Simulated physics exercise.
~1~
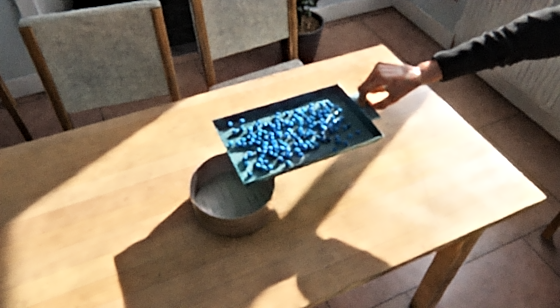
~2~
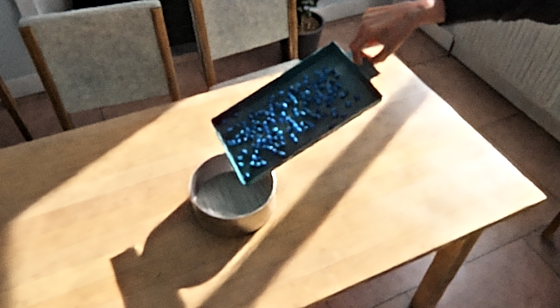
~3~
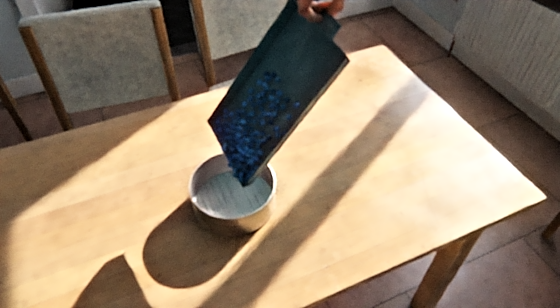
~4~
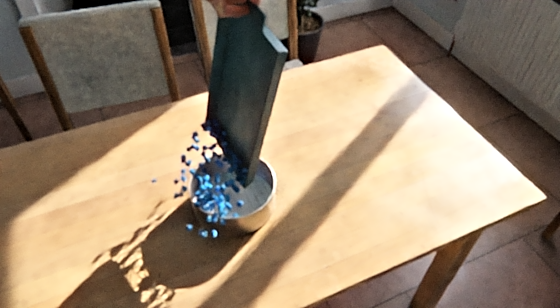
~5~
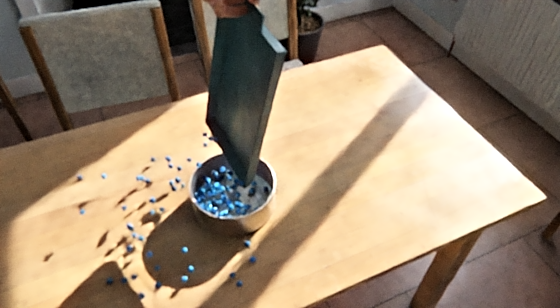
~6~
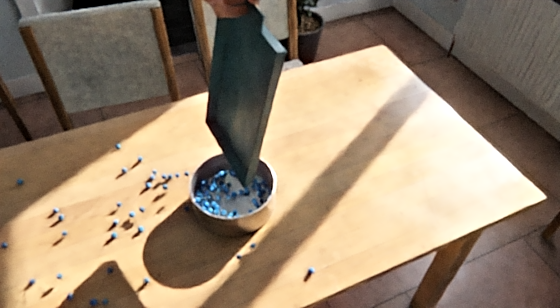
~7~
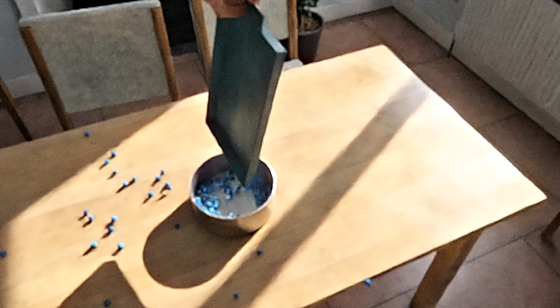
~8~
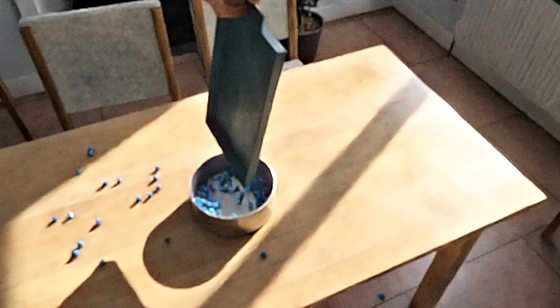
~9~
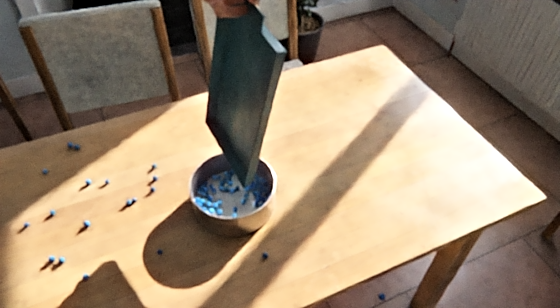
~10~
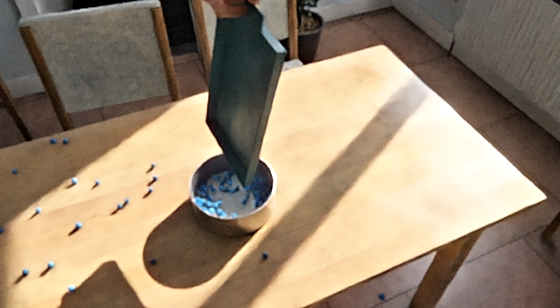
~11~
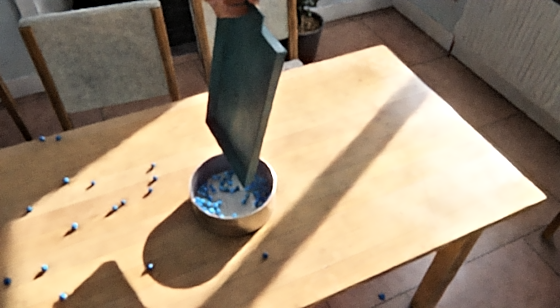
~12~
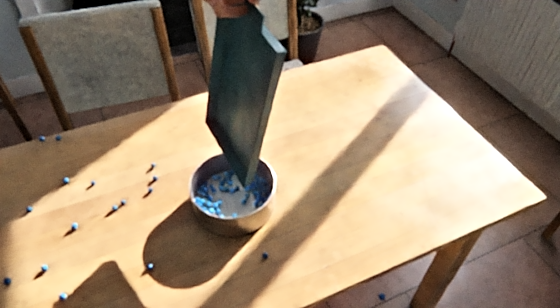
A hand reaching in from the upper right holds a dark tray of small blue pebbles over a light wooden table, seen from above at an angle, with a round metal pot near the middle and pale chairs behind. The hand swings the tray leftward and tips it steeply toward the pot. The pebbles slide to the lower end and pour out in a burst, many landing in the pot while others scatter leftward across the sunlit wood. A few roll to the right. The tray stays nearly upright as the pebbles settle, most in the pot and the rest strewn outside it.
